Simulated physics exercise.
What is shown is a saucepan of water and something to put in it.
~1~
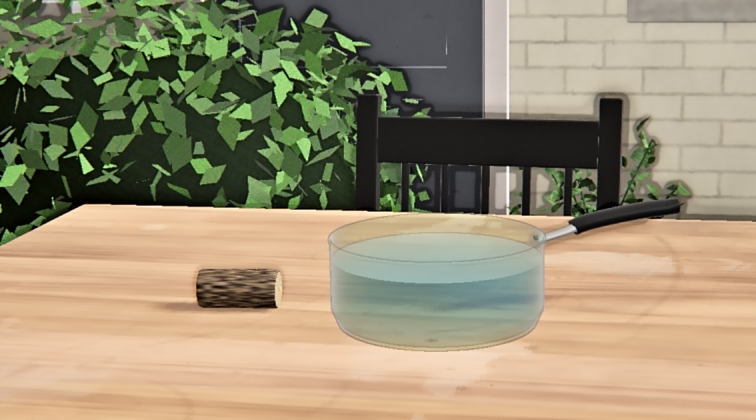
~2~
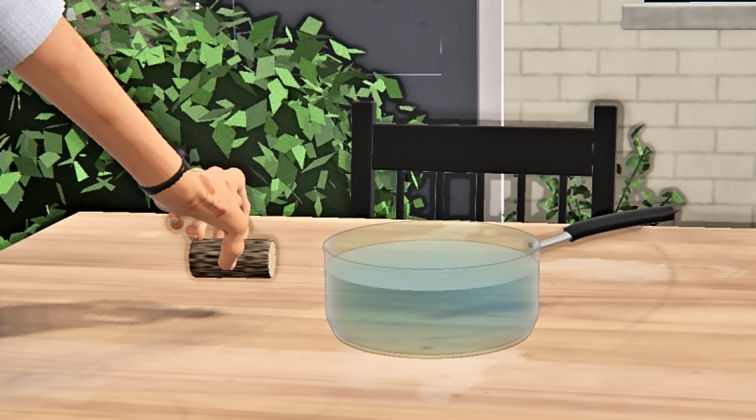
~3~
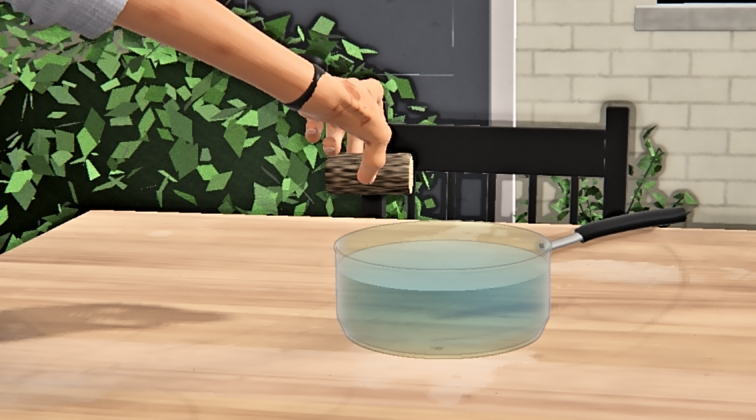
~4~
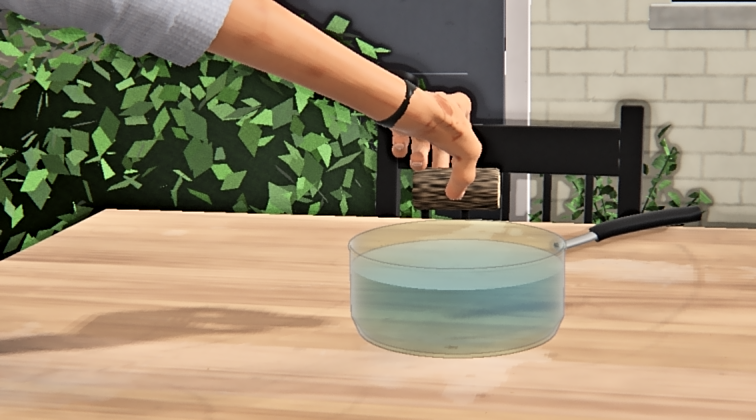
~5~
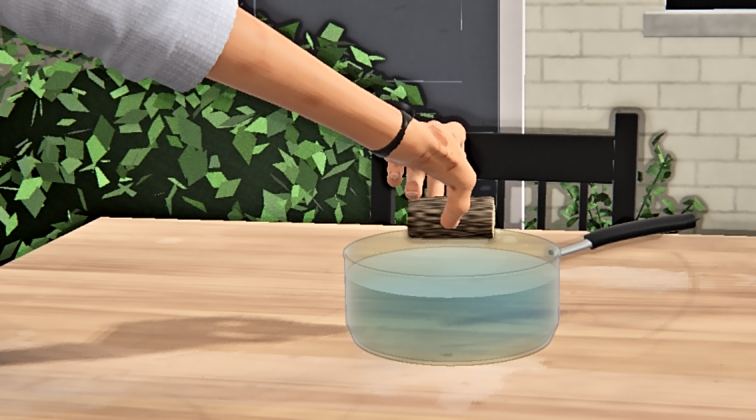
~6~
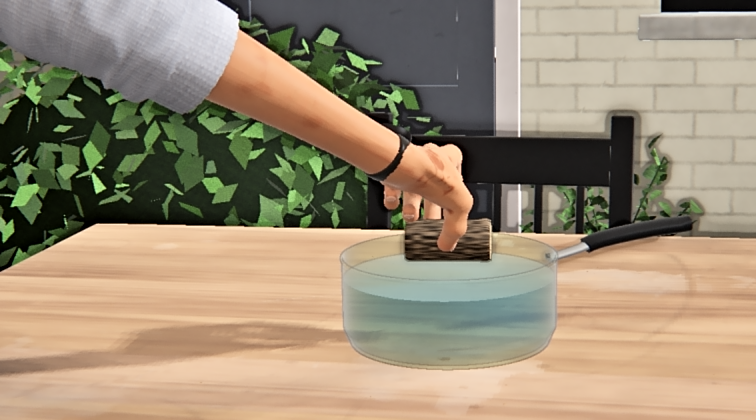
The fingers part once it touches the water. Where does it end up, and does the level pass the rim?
As I see it, water: Most likely it stays up. Saucepan: Most likely it keeps every drop.
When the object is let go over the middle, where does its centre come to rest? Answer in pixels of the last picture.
Near (449, 278).
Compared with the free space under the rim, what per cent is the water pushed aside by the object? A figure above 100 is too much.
Ratio: About 10 in a hundred.
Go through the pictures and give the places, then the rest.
In the first picture, the piece of branch lies on the top at (239, 288); saucepan (437, 277) about three quarters full.
The second picture shows a hand picks up the piece of branch at (233, 259); saucepan about three quarters full, surface at (432, 264).
In the third picture, the piece of branch is carried over at (370, 174); saucepan (443, 284) about three quarters full.
In the fourth picture, the piece of branch is above the saucepan at (456, 189); saucepan about three quarters full, surface at (457, 264).
The fifth picture shows the piece of branch comes down at (451, 217); saucepan (452, 291) about three quarters full.
In the sixth picture, the piece of branch is just over the surface at (448, 240); saucepan about three quarters full, surface at (449, 275).
A moment on, the piece of branch enters the water; the saucepan is about three quarters full.
Further on, the piece of branch comes up again; the saucepan is about three quarters full.
When it is over, the piece of branch is afloat; the saucepan is about three quarters full; none went over.
